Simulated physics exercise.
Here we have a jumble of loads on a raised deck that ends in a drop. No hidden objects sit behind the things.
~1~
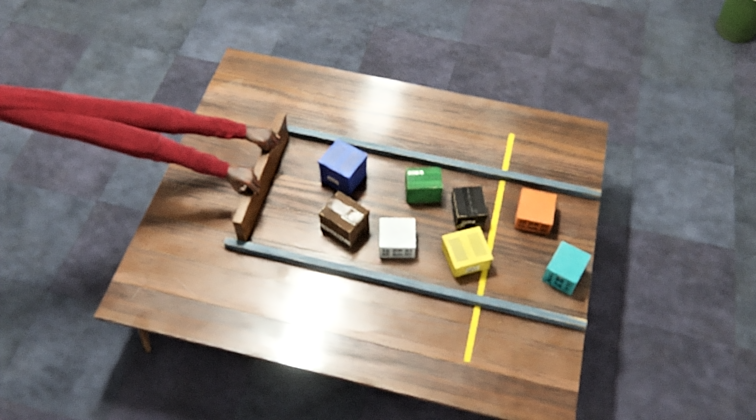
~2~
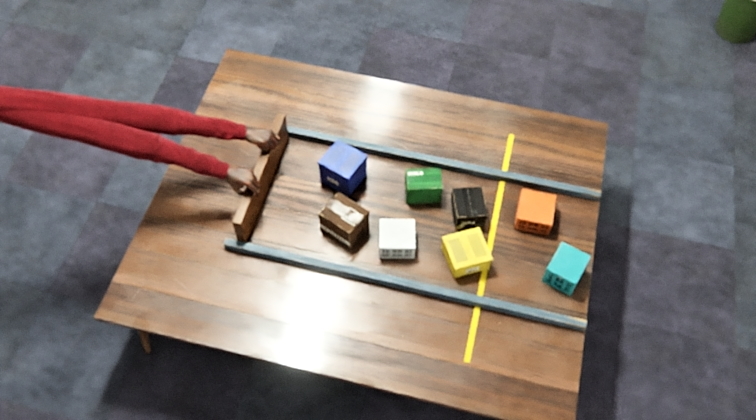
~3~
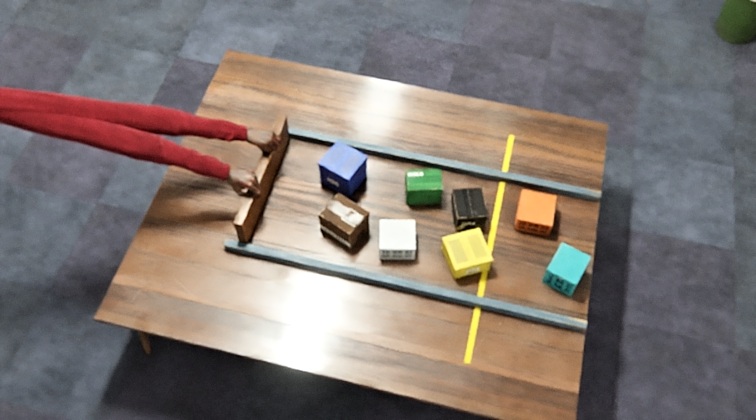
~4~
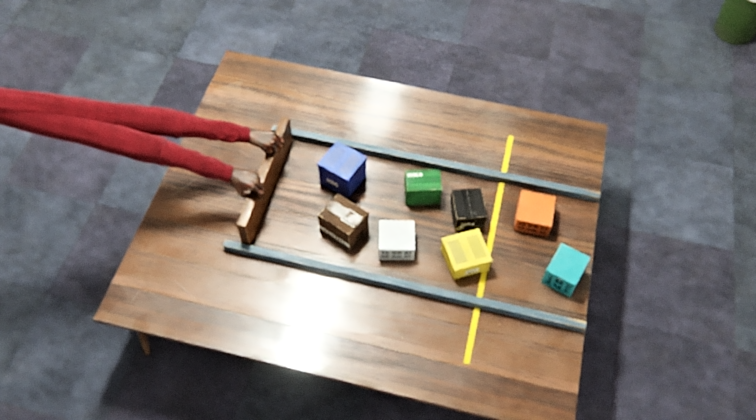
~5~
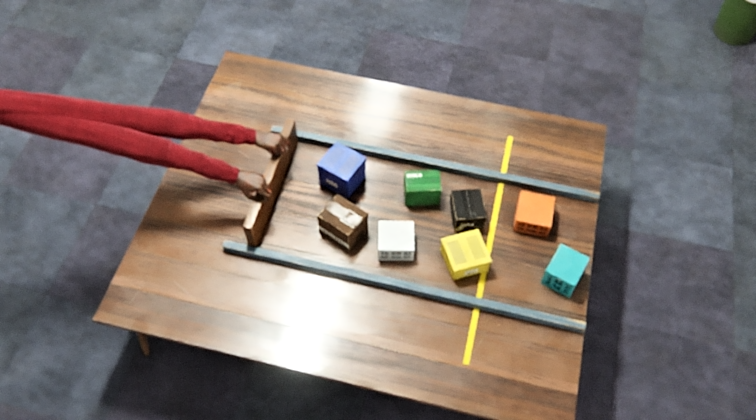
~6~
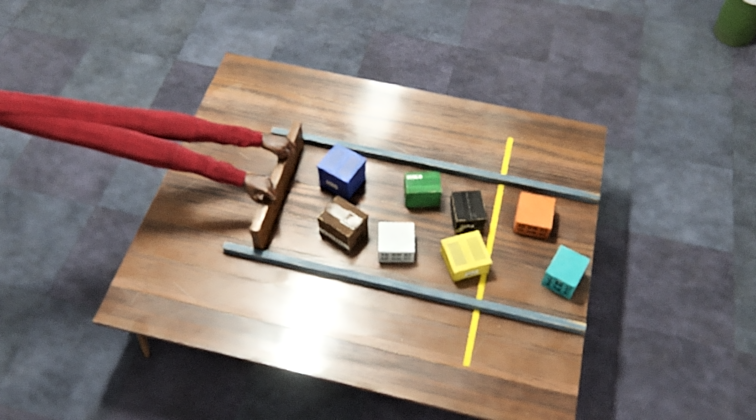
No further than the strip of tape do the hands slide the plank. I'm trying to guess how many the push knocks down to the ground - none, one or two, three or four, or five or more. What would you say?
Seems the ones that don't stay up number one or at most two, for sure.
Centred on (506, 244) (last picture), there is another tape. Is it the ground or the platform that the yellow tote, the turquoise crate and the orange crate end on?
Here's how it goes: The yellow tote ends up down, the turquoise crate ends up down, and the orange crate ends up down.
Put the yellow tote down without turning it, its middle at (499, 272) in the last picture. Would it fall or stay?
Starting there, it stays aboard.
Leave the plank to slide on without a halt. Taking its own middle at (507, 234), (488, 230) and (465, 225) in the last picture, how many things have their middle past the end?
Counts by place: 4 / 2 / 1.
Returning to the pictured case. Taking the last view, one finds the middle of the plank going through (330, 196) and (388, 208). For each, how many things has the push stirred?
2 at one spot and 6 at the other.
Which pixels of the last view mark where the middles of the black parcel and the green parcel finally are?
I'd put one close to (583, 239) and the other close to (551, 220).
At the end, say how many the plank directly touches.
It ends up touching 2.
Soon after, none off yet; turquoise crate at rest near (565, 272); orange crate at rest near (534, 215); yellow tote at rest near (465, 257).
Then, none off yet; turquoise crate at rest near (565, 272); orange crate moved a little near (544, 217); yellow tote moved about its own width near (506, 272).
At rest, the number that fall off is one or two; fallen, orange crate and turquoise crate.
